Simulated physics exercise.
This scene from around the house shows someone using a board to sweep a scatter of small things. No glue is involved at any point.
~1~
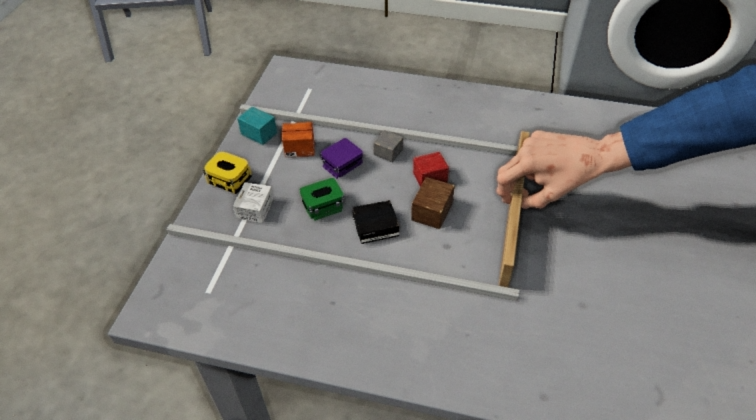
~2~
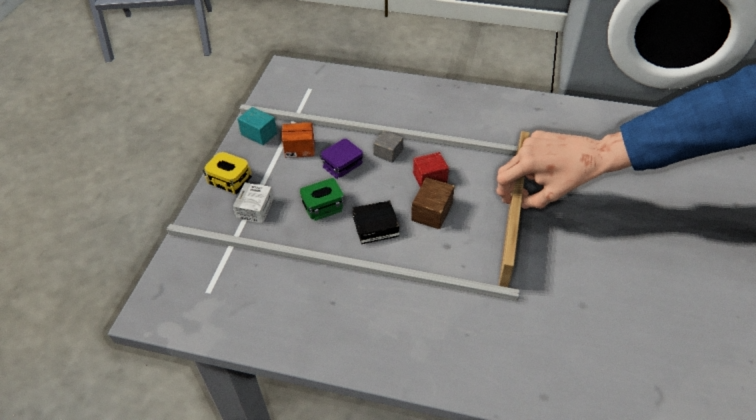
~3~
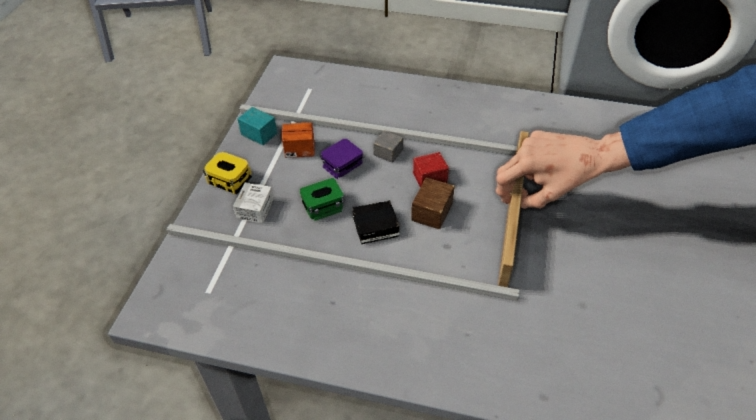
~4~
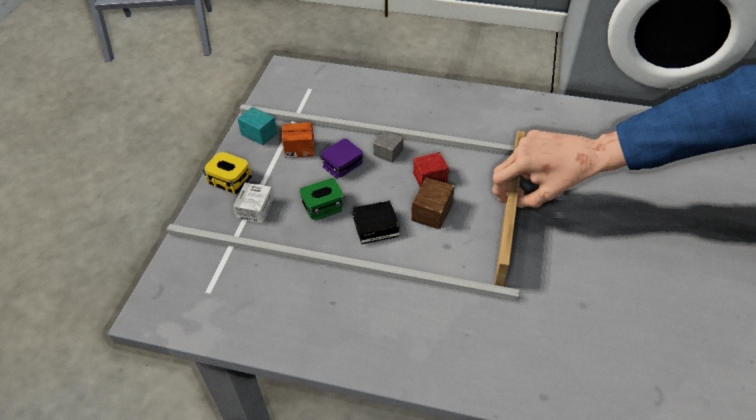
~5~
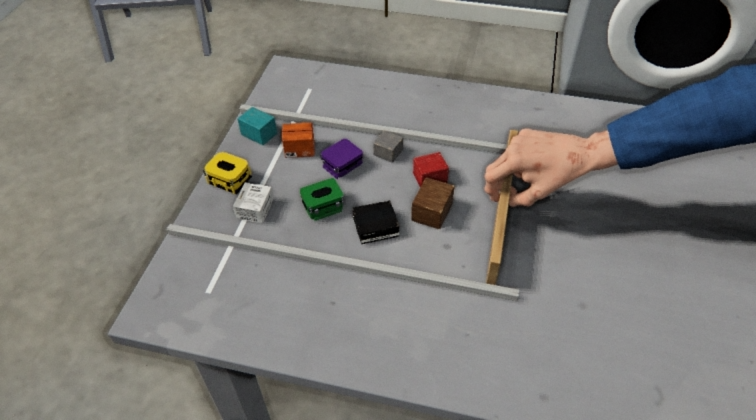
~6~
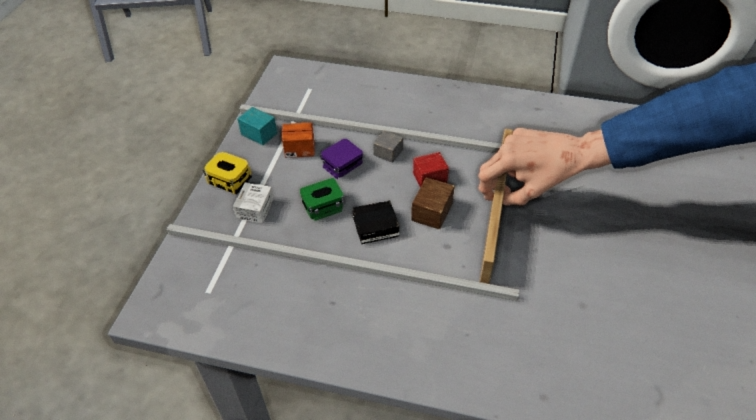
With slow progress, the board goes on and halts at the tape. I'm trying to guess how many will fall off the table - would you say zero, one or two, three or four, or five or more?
I would say one or two.
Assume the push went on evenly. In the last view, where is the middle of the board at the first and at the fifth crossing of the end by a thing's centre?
Around (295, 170); afterwards around (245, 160).
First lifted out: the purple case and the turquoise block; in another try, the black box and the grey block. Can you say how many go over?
Tally of falls: 1 for the first try, 2 for the second.
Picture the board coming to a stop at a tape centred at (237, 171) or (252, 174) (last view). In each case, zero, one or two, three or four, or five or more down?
Lab note - count per position: At least five; 3 or 4.
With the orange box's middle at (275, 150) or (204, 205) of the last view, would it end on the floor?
First: Gone; second: Gone.
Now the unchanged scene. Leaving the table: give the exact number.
Exactly 2.
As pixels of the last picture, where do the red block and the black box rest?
Answer: First (265, 143), after that (227, 212).
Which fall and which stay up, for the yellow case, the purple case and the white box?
Yellow case - goes; purple case - stays; white box - stays.
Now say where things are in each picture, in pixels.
Yellow case (228, 172); turquoise block (258, 126); white box (254, 203); board (515, 205); tape (267, 176), in the first picture.
Turquoise block (258, 126); grey block (388, 146), in the second picture.
White box (254, 203); green case (322, 200), in the third picture.
Yellow case (228, 173); purple case (342, 159), in the fourth picture.
Turquoise block (258, 126); brown block (433, 203), in the fifth picture.
Yellow case (228, 173); turquoise block (258, 126); white box (254, 203); board (497, 202); tape (267, 176), in the sixth picture.
A little later, none off yet; yellow case at rest near (228, 173); turquoise block at rest near (258, 126); white box at rest near (254, 203).
When it is over, the number that fall off is one or two; down, turquoise block and yellow case.
